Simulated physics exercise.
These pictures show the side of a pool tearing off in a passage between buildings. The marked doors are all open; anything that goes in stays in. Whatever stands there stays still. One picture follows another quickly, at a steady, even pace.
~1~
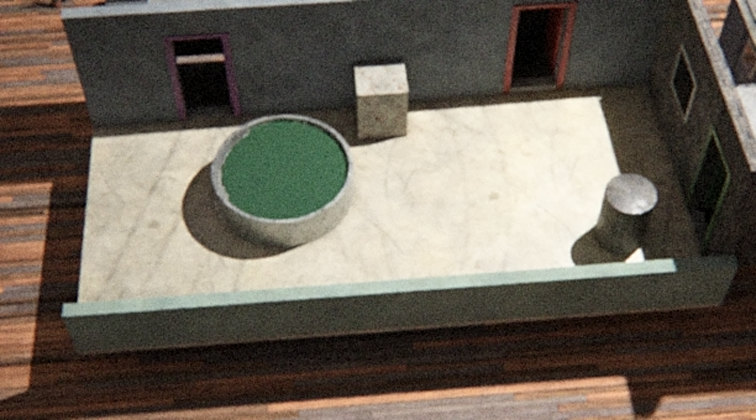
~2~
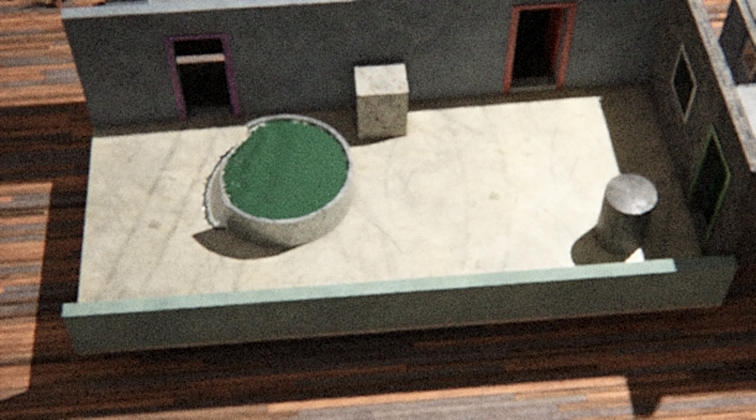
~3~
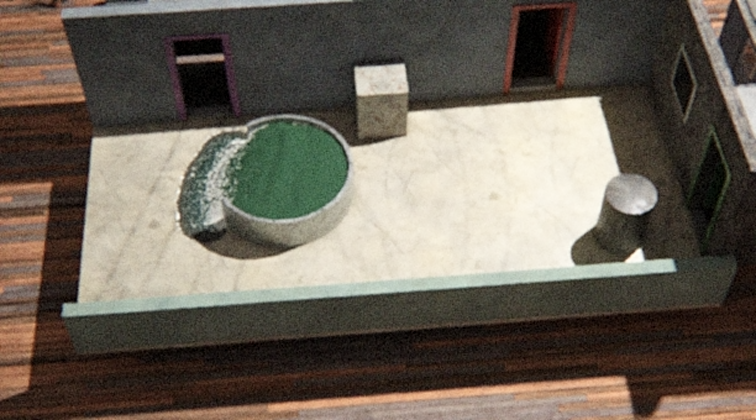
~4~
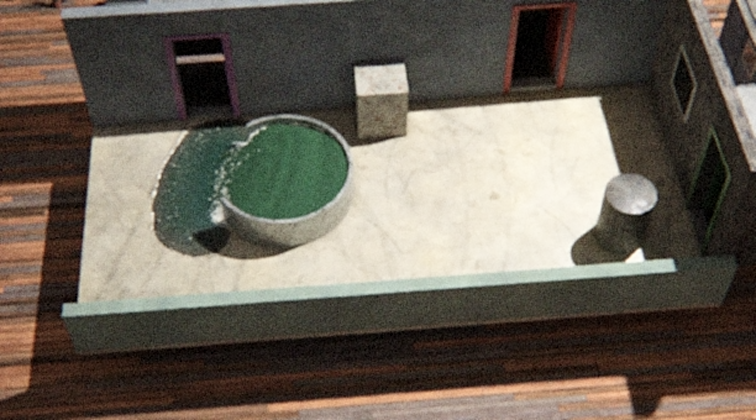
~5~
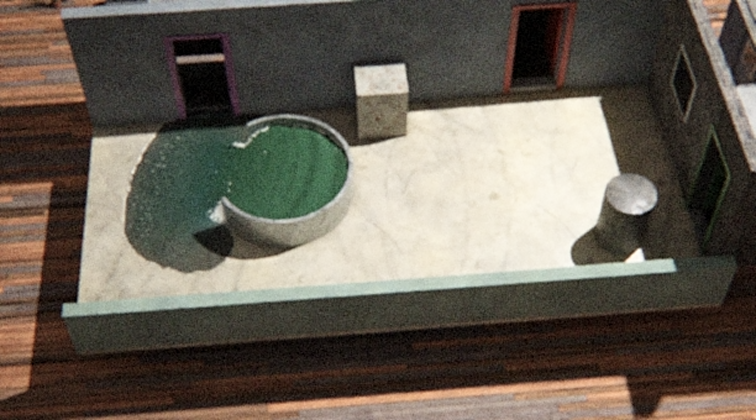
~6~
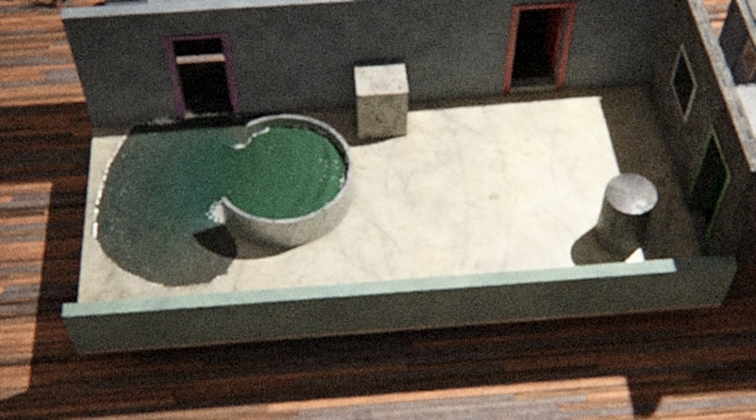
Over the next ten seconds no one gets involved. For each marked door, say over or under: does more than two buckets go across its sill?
In order: The green door will not count as flooded. The red door will not count as flooded. The purple door will count as flooded.
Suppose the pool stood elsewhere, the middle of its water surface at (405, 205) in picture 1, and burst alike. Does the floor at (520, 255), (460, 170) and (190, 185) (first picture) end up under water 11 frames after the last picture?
Spared, spared, soaked.
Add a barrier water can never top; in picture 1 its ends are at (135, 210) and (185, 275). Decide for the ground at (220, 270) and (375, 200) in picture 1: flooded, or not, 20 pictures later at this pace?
Submerged and spared, in that order.
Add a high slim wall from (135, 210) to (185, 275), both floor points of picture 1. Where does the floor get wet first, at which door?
My answer: The purple-painted one.
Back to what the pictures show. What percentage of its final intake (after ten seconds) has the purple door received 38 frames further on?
Share by then: About 100 in a hundred.
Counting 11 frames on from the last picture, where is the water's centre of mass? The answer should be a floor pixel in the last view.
My guess is about (234, 186).
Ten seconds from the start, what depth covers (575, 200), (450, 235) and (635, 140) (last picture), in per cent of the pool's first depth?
First spot roughly 0 %, second 0 %, third 0 %.
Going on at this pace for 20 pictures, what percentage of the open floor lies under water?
Near 20 in a hundred.
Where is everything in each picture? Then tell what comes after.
The first frame shows the pool at (283, 170) is whole and still.
In the second frame, water pours out at (221, 176) and has run to (219, 227).
In the third frame, water pours out at (221, 178) and has run to (205, 239).
In the fourth frame, water pours out at (221, 178) and has run to (198, 254).
In the fifth frame, the front is at (152, 257), out from the gap at (221, 179).
In the sixth frame, water pours out at (221, 179) and has run to (104, 245).
A moment on, water covers 25 % of the floor; the green door not reached, the red door not reached, the purple door over two buckets in.
Next, water covers 20 % of the floor; the green door not reached, the red door not reached, the purple door over two buckets in.
Then, water covers 20 % of the floor; the green door not reached, the red door not reached, the purple door far over two buckets in.
Later, water covers 20 % of the floor; the green door not reached, the red door not reached, the purple door far over two buckets in.
In the end, water covers 15 % of the floor; the green door not reached, the red door not reached, the purple door far over two buckets in.
